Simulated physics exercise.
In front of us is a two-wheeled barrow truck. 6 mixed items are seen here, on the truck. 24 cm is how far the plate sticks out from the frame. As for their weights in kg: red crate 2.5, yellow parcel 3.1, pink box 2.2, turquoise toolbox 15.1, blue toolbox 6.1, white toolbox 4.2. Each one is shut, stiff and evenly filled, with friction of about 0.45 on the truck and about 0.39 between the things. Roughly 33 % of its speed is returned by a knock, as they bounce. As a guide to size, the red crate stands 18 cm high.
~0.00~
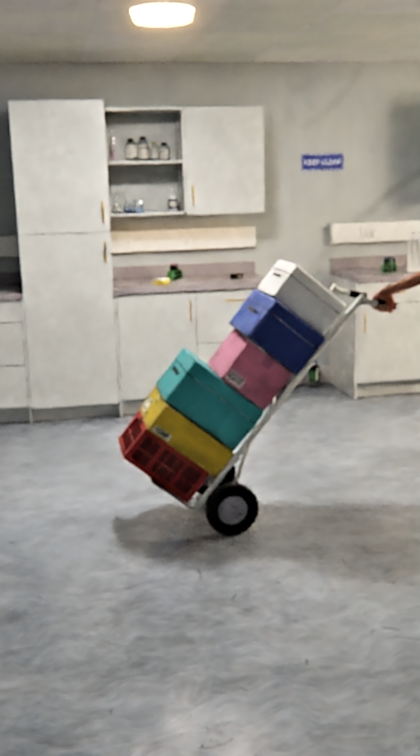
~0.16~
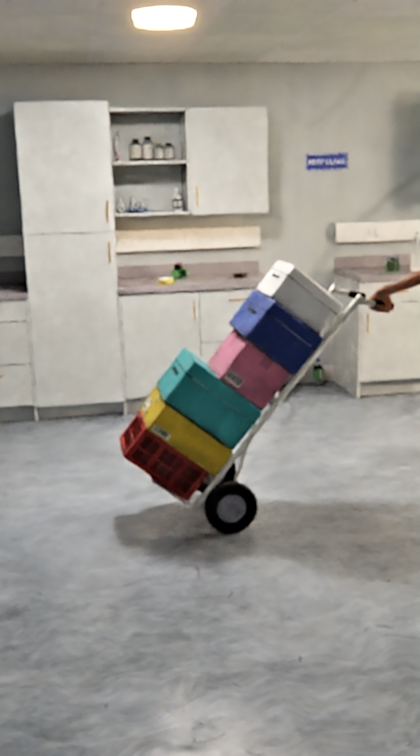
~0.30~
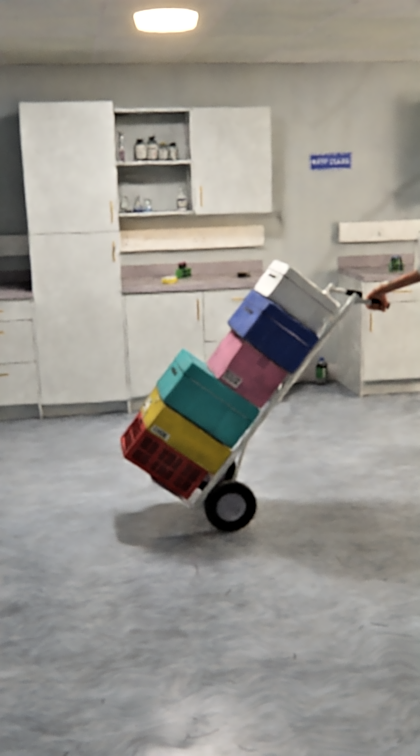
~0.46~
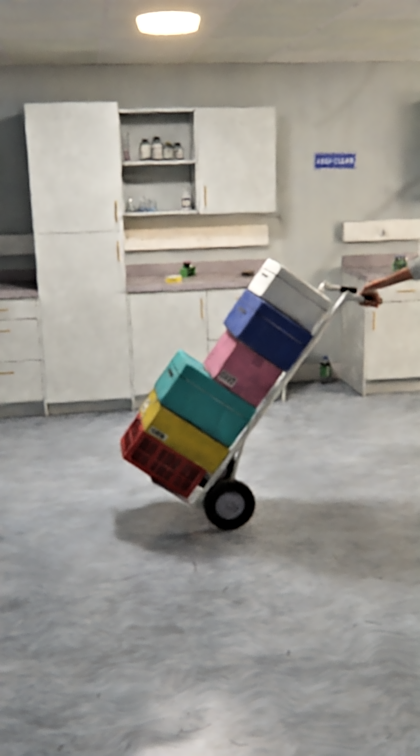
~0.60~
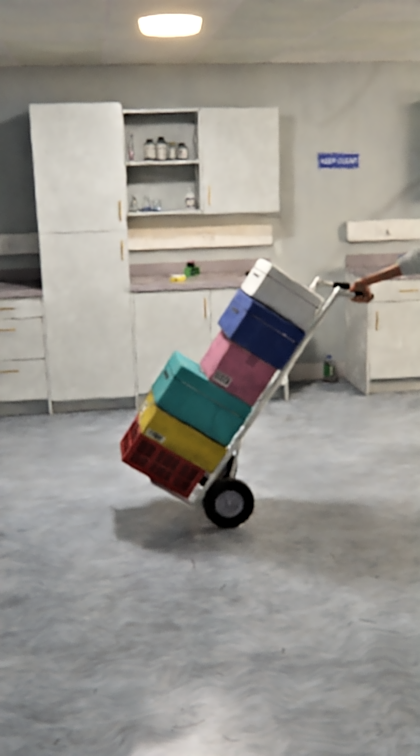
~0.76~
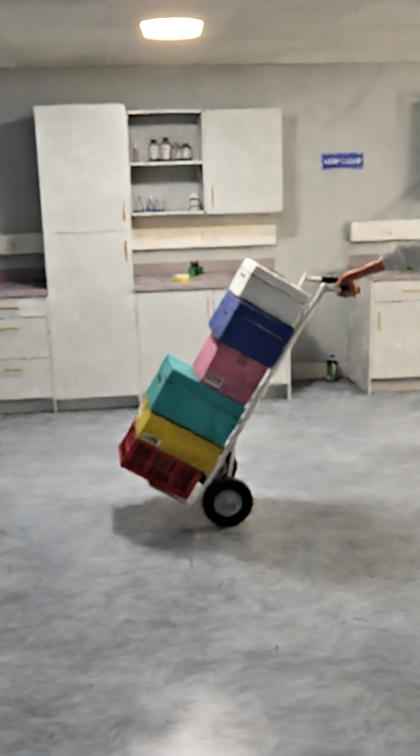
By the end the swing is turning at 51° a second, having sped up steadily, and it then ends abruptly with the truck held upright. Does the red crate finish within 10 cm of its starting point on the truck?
Yes, it stays within that distance.
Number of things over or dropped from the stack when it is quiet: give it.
The number is 3.
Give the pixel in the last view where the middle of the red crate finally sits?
Somewhere around (155, 492).
After 1.96 s, truck upright; white toolbox tipped 18° from how it sat; blue toolbox tipped 18° from how it sat; pink box tipped 18° from how it sat.
After 2.66 s, truck upright; blue toolbox and white toolbox now dropped from the stack; pink box on its side.
After 3.16 s, truck upright; pink box now dropped from the stack.
At rest (4.5 s), dropped from the stack, pink box, blue toolbox and white toolbox; the other 3 in place, give or take 10 cm. Seen from the same camera at the end, red crate near (155, 492).
